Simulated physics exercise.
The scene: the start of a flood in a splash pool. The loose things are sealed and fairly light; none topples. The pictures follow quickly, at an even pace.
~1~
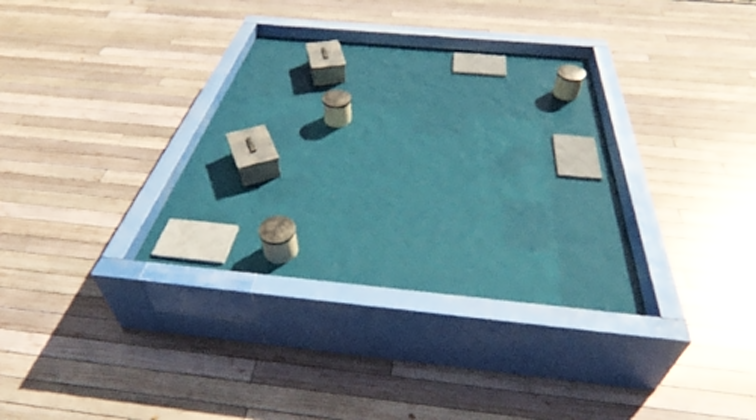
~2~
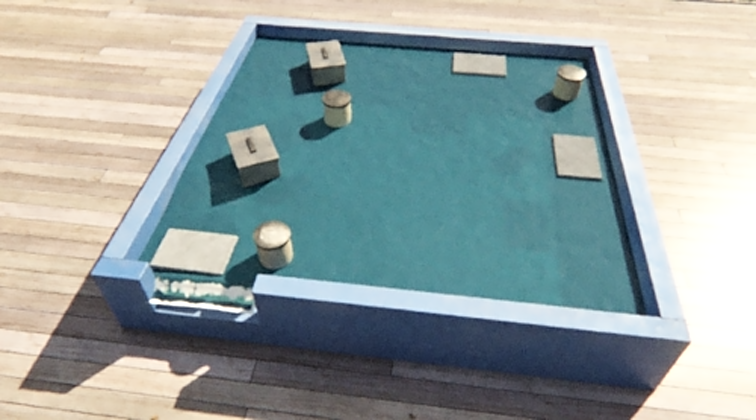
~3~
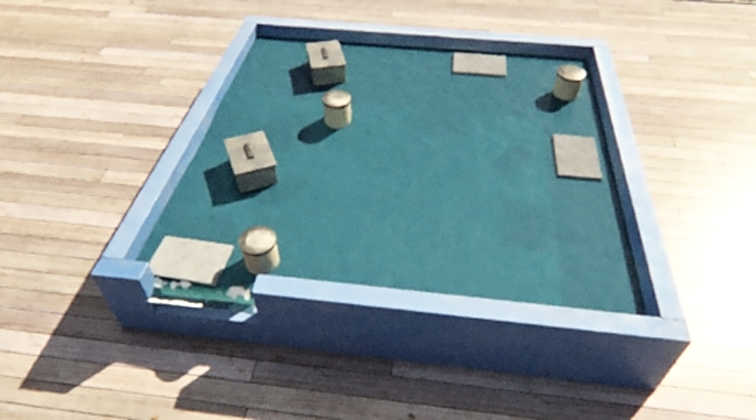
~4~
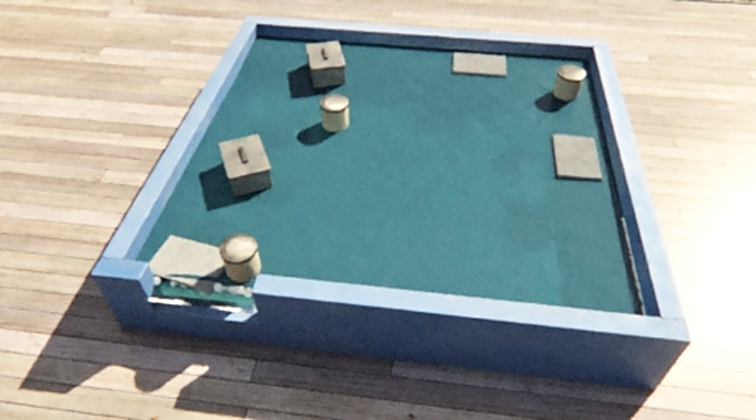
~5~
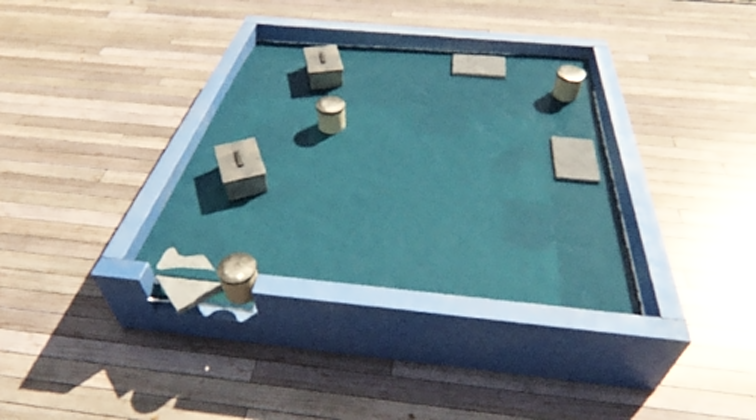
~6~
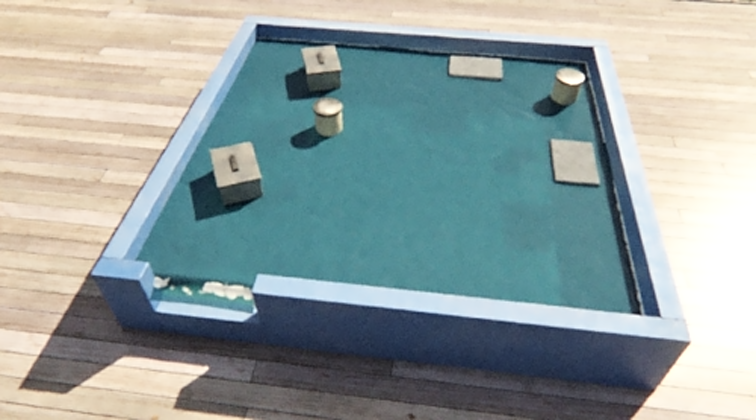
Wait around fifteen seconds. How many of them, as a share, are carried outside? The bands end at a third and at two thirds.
Share: Between one and two thirds.
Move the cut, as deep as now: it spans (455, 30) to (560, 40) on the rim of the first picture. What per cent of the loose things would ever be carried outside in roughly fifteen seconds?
I make it 20 per cent.
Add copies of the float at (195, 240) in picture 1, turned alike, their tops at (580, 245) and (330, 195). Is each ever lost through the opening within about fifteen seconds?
In that order: Inside, gone.
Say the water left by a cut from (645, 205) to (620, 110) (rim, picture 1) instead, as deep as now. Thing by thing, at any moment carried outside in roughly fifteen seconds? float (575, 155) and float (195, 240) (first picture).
In that order: Through, inside.
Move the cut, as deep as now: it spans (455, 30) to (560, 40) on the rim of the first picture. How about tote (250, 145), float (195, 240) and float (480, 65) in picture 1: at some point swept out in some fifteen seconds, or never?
As listed: No, left behind, gone.
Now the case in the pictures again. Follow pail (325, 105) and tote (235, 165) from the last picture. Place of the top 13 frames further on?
Roughly at (309, 127) and (181, 243).
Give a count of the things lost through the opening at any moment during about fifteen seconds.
That makes 3.
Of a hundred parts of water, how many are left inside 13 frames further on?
Roughly 86 per cent.
A moment on, 2 of 8 are out; 6 afloat.
Next, 2 of 8 are out; 6 afloat.
Later, 3 of 8 are out; 5 afloat.
In the end, 3 of 8 are out; 5 afloat.
